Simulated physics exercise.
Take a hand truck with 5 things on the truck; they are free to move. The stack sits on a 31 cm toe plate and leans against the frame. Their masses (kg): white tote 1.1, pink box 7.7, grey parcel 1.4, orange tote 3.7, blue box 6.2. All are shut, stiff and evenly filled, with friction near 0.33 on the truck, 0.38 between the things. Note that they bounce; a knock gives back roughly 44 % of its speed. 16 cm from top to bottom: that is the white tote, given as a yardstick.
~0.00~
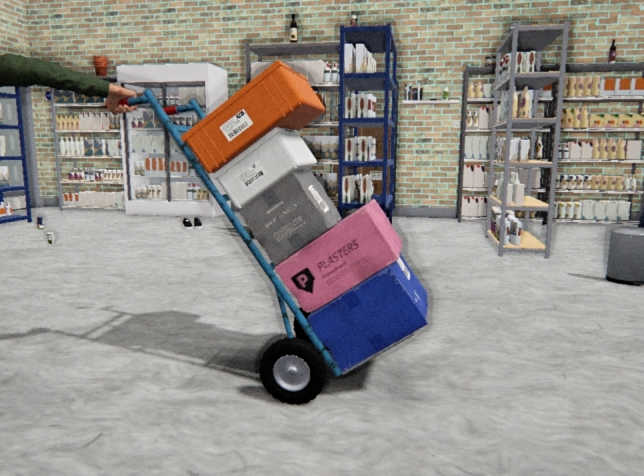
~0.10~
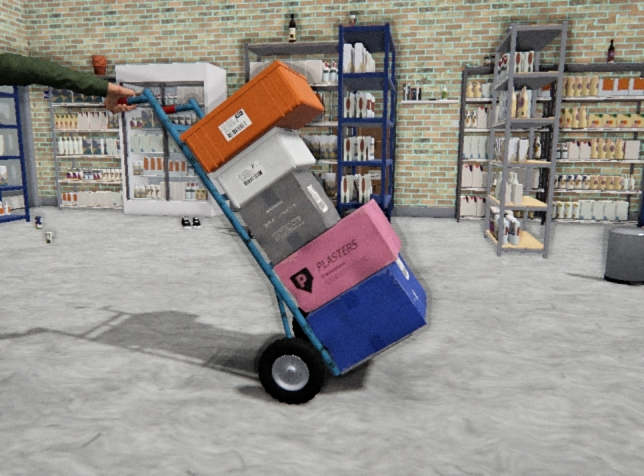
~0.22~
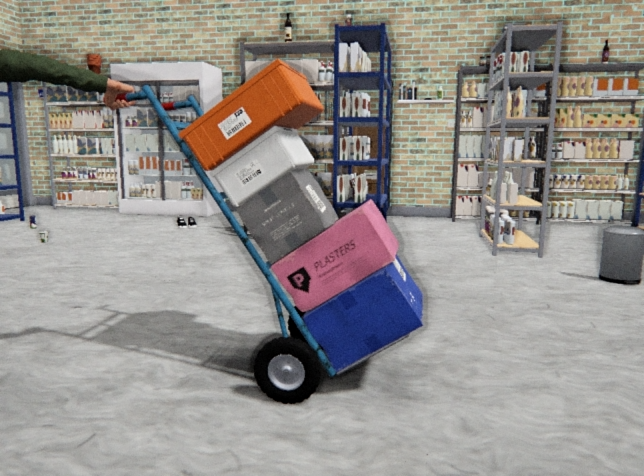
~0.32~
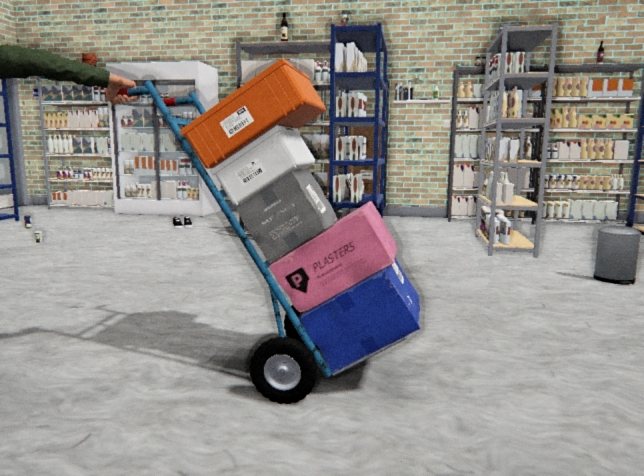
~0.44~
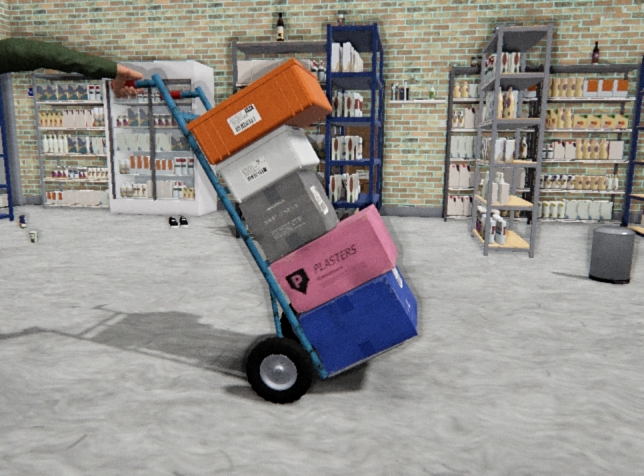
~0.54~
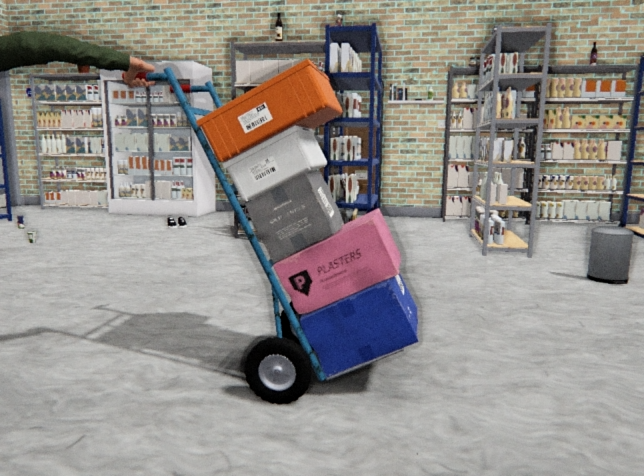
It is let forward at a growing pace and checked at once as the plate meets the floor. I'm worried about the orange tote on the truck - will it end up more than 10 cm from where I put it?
Relocated.
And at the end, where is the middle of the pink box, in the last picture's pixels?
At about (378, 292).
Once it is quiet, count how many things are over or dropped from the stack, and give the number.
I get 3.
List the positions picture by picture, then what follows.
Leaning back 35°; orange tote (259, 123); white tote (269, 169), in the first picture.
Leaning back 35°; grey parcel (292, 215); blue box (370, 305), in the second picture.
Leaning back 34°; white tote (266, 167); pink box (339, 254), in the third picture.
Leaning back 32°; grey parcel (290, 214); blue box (363, 307), in the fourth picture.
Leaning back 30°; white tote (271, 165); pink box (337, 257), in the fifth picture.
Leaning back 27°; orange tote (276, 117); grey parcel (298, 214), in the sixth picture.
After 1.34 s, truck upright; orange tote tipped 23° from how it sat near (444, 144); white tote tipped 23° from how it sat; grey parcel tipped 23° from how it sat.
After 1.64 s, truck upright; white tote and orange tote now dropped from the stack; grey parcel tipped 72° from how it sat.
After 1.94 s, truck upright; grey parcel now dropped from the stack.
After 2.24 s, truck upright.
At rest (3.7 s), dropped from the stack, white tote, grey parcel and orange tote; the other 2 in place, give or take 10 cm. Seen from the same camera at the end, orange tote near (624, 345).
